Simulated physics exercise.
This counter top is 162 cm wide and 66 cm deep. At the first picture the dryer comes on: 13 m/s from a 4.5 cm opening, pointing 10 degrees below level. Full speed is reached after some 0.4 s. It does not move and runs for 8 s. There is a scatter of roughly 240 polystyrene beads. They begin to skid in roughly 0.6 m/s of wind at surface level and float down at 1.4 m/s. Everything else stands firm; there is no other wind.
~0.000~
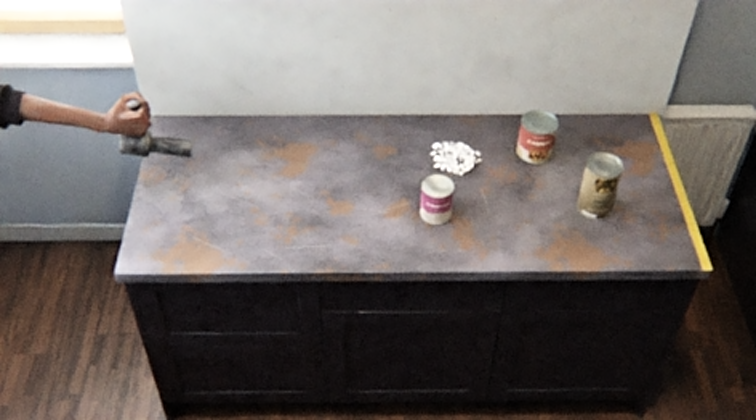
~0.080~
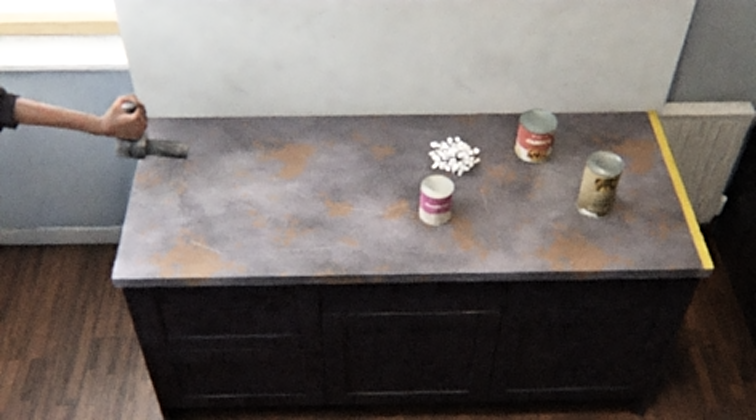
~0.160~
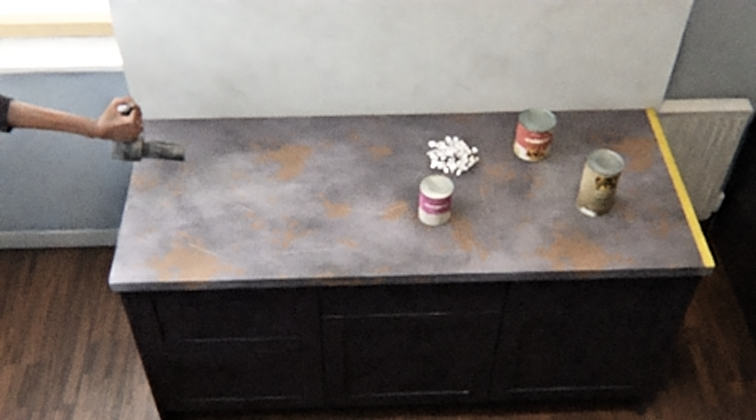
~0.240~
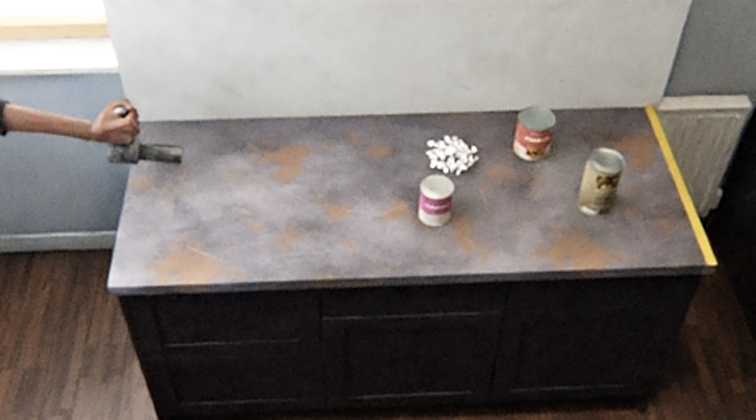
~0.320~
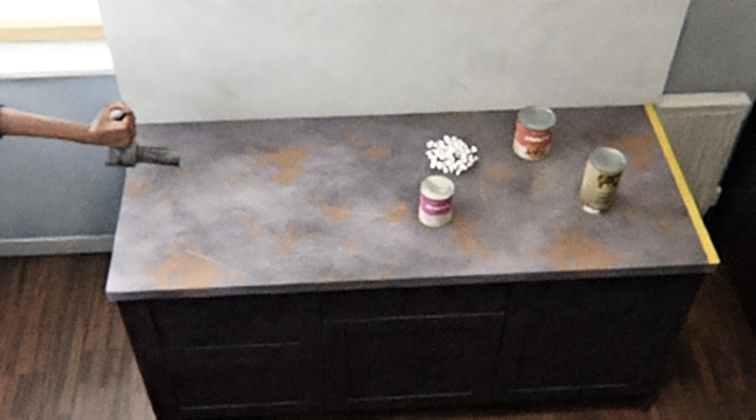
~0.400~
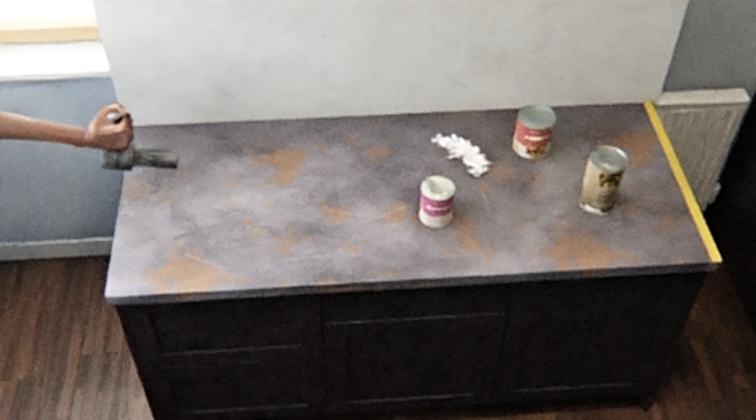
To begin with, a hand at the left holds a dark dryer over a mottled grey and rust counter, where three tins stand near a heap of white beads. The beads stay put for most of the clip, then many shift and the heap stretches into a slanting band, while the tins remain standing.
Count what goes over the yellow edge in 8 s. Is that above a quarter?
More than a quarter over the yellow edge: Yes.
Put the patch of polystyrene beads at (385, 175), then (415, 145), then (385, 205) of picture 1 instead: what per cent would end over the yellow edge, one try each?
In turn about 40 %, 100 %, 1 %.
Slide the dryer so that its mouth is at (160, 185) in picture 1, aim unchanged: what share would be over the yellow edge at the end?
Then about 80 %.
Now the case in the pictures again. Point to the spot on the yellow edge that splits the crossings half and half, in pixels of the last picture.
Near (664, 131).
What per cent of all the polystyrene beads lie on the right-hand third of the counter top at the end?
About 1 %.
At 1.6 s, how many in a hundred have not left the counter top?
About 2 %.
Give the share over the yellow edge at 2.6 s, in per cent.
Near 100 %.
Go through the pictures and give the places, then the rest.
In the first picture, the middle of the polystyrene beads is near (456, 158), none has stirred yet and the mouth of the dryer is at (192, 149).
In the second picture, the middle of the polystyrene beads is near (454, 157), none has stirred yet and the yellow edge is centred on (682, 183).
In the third picture, the middle of the polystyrene beads is near (451, 155), none has stirred yet, the top of a tin is at (437, 187) and the top of a tin is at (537, 119).
In the fourth picture, the middle of the polystyrene beads is near (451, 155) and none has stirred yet.
In the fifth picture, the middle of the polystyrene beads is near (450, 155) and none has stirred yet.
In the sixth picture, the middle of the polystyrene beads is near (467, 152), the farthest in sight from the dryer is at (488, 164) and about 75 % have left their places.
After 1.6 s the count stands so, 98 % are over the yellow edge.
After 2.6 s the count stands so, 98 % are over the yellow edge.
After 4.4 s the count stands so, 98 % are over the yellow edge.
After 8.0 s, at the end, 99 % are over the yellow edge.
